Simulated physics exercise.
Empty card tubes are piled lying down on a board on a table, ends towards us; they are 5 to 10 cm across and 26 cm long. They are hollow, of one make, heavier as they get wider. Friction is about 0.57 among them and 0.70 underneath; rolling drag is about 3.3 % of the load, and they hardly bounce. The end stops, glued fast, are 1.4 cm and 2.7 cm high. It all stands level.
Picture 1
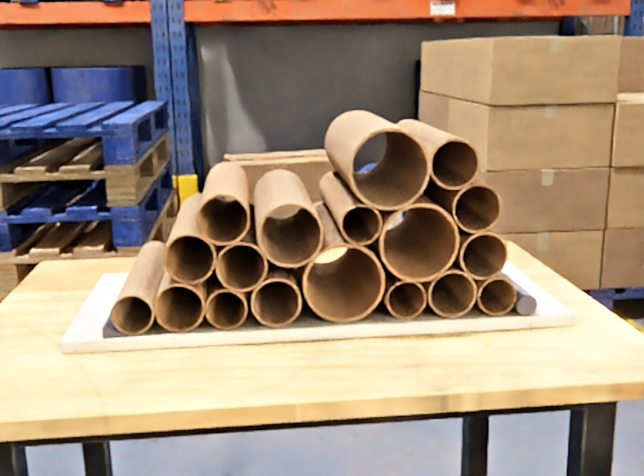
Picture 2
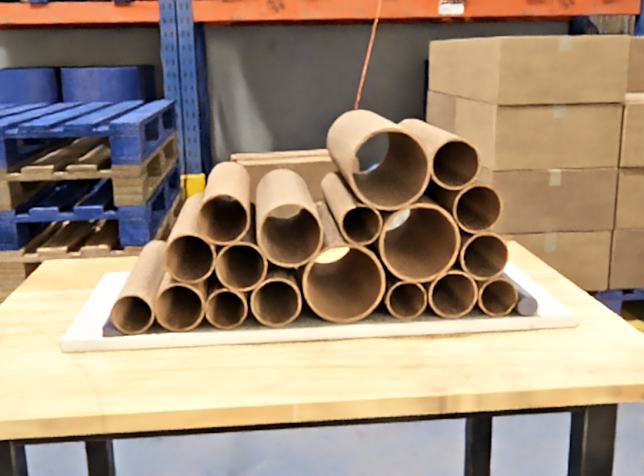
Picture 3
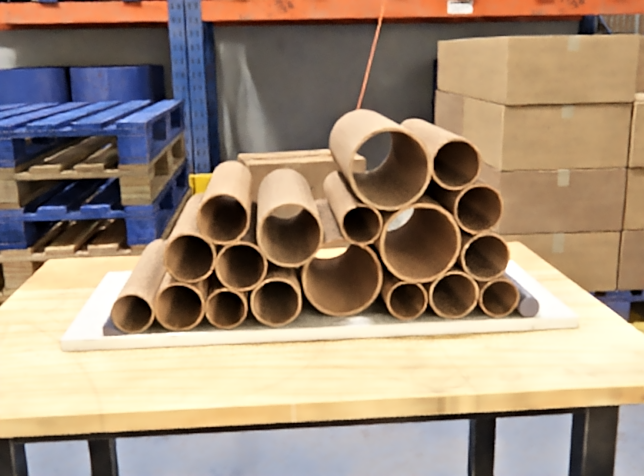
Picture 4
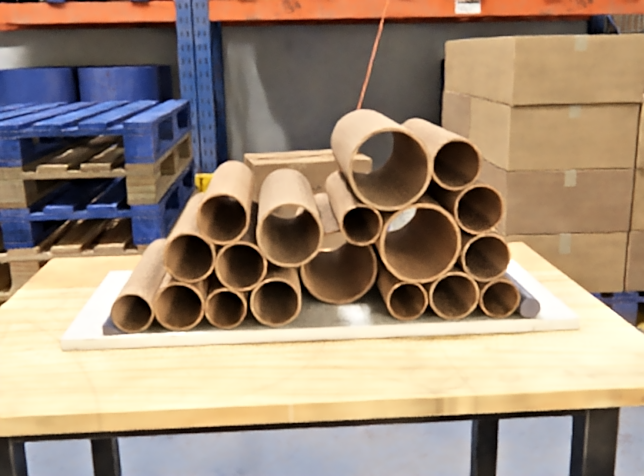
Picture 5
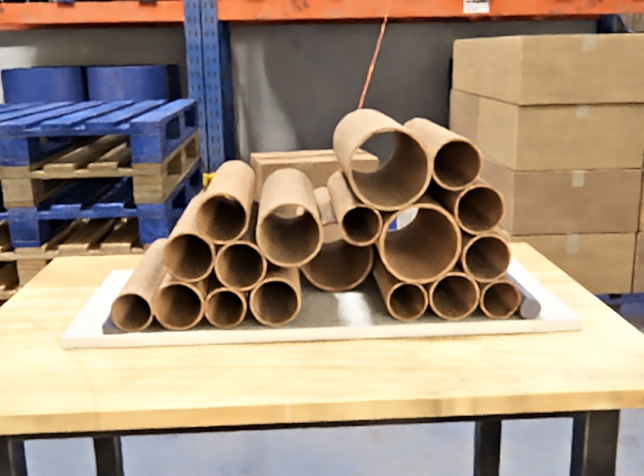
A wide cardboard tube in the bottom row slid slowly backward, away from the viewer, out of a pile on a table, leaving a gap at the front while the other tubes stayed still.
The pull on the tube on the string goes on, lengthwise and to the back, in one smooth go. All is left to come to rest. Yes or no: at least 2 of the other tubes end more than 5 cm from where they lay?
Yes, the count is 3.
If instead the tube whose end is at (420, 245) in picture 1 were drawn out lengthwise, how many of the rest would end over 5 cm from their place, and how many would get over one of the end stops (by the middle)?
In that case 5 shift, 4 get out.
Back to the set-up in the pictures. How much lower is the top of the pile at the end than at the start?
About 3 cm.
Then, 0.37 s past the final picture, 0 now displaced over 5 cm; the one last seen at (361, 225) 0.5 cm left and 2.8 cm down.
Then, 0.43 s past the final picture, 1 now displaced over 5 cm; the one last seen at (361, 225) 1 cm left and 9 cm down.
Then, 0.51 s past the final picture, 3 now displaced over 5 cm; the one last seen at (361, 225) 1.2 cm left and 10 cm down.
Then, 0.60 s past the final picture, 3 now displaced over 5 cm; the one last seen at (361, 225) 2 cm left and 10 cm down.
At rest 0.9 s after the last picture, 3 moved over 5 cm; not one over the end stops; the one last seen at (361, 225) 2 cm left and 10 cm down; top of the pile 23 cm high, from 25 cm.
